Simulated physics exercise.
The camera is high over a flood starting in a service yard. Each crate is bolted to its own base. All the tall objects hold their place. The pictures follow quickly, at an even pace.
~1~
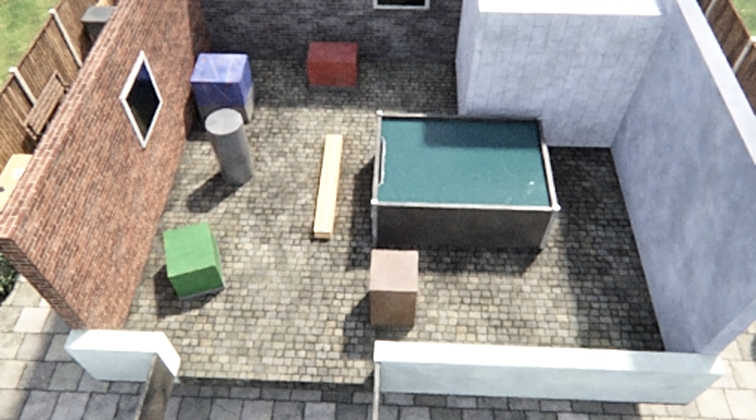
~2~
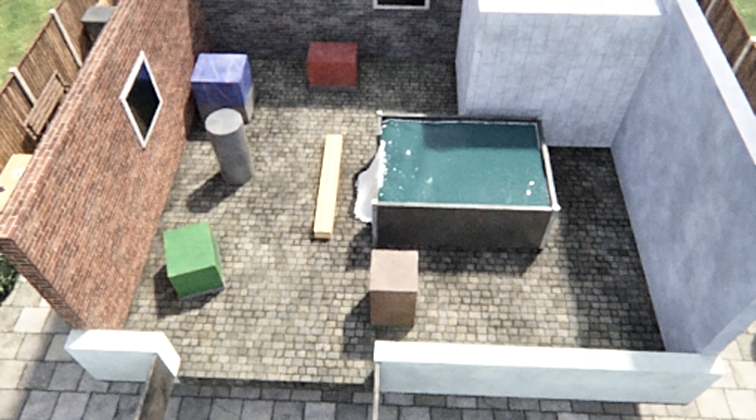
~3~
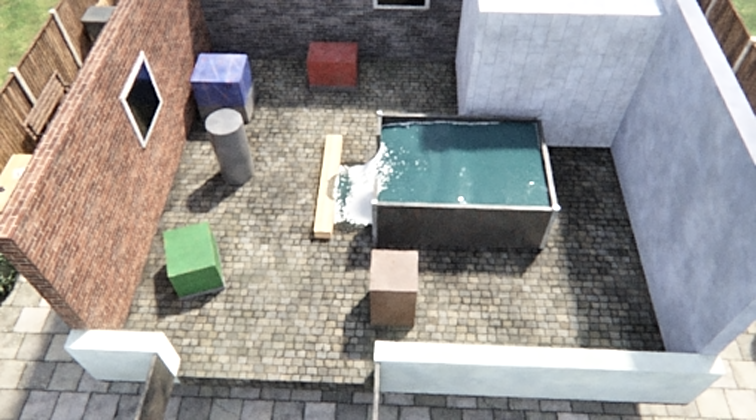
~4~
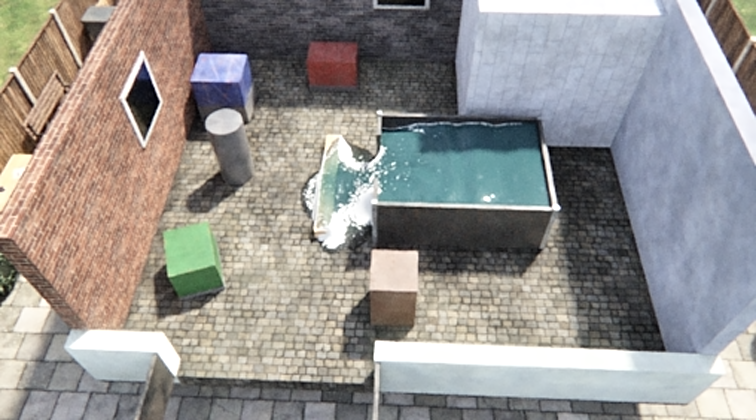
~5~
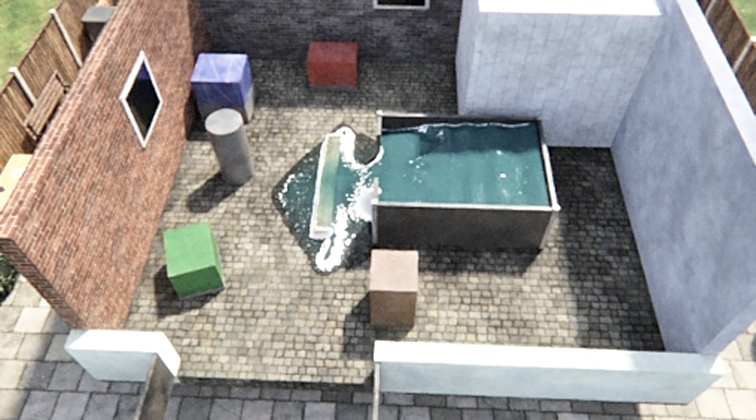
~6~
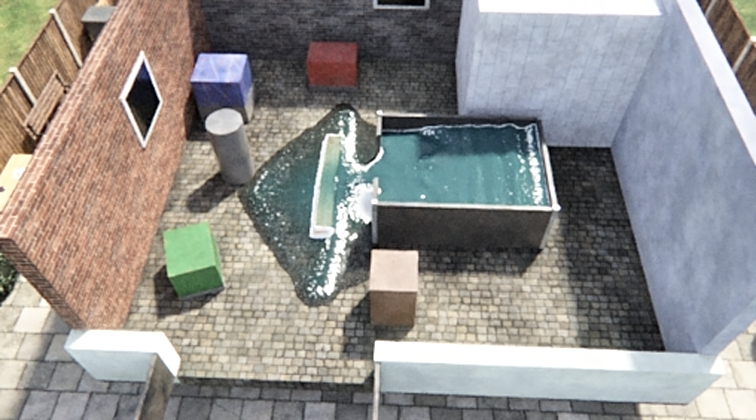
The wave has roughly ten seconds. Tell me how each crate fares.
The blue crate stays dry; the red crate gets wet; the green crate gets wet.
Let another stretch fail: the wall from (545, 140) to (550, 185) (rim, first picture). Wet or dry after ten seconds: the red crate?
One by one: Red crate is spared.
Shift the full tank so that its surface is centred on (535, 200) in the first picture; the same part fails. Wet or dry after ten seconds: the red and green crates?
In short: The red one is wetted, the green one is wetted.
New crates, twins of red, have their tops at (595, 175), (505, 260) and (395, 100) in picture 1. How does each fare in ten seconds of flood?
In turn: Escapes it, escapes it, ends up wet.
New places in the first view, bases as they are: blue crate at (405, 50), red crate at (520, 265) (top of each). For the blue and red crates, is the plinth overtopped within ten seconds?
One by one: The blue one remains dry, the red one keeps dry.
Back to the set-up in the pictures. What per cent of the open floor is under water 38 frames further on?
I make it 80 per cent.
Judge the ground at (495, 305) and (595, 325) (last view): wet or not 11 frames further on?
In that order: Not flooded, clear.
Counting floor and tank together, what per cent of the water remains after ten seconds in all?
Roughly 74 per cent.
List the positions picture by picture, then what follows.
Still water in the tank at (461, 162), in the first picture.
The front is at (356, 216), out from the gap at (379, 182), in the second picture.
The front is at (336, 224), out from the gap at (379, 184), in the third picture.
Water pours out at (379, 185) and has run to (329, 250), in the fourth picture.
Water pours out at (379, 184) and has run to (343, 127), in the fifth picture.
Water pours out at (379, 184) and has run to (244, 191), in the sixth picture.
A moment on, water covers 45 % of the floor; the blue crate water round its plinth, the red crate water round its plinth, the green crate water round its plinth.
Next, water covers 60 % of the floor; the blue crate water round its plinth, the red crate water round its plinth, the green crate water round its plinth.
Then, water covers 70 % of the floor; the blue crate water round its plinth, the red crate water round its plinth, the green crate water round its plinth.
Later, water covers 80 % of the floor; the blue crate water round its plinth, the red crate water round its plinth, the green crate water round its plinth.
In the end, water covers 90 % of the floor; the blue crate stayed above the water, the red crate was topped, the green crate was topped.
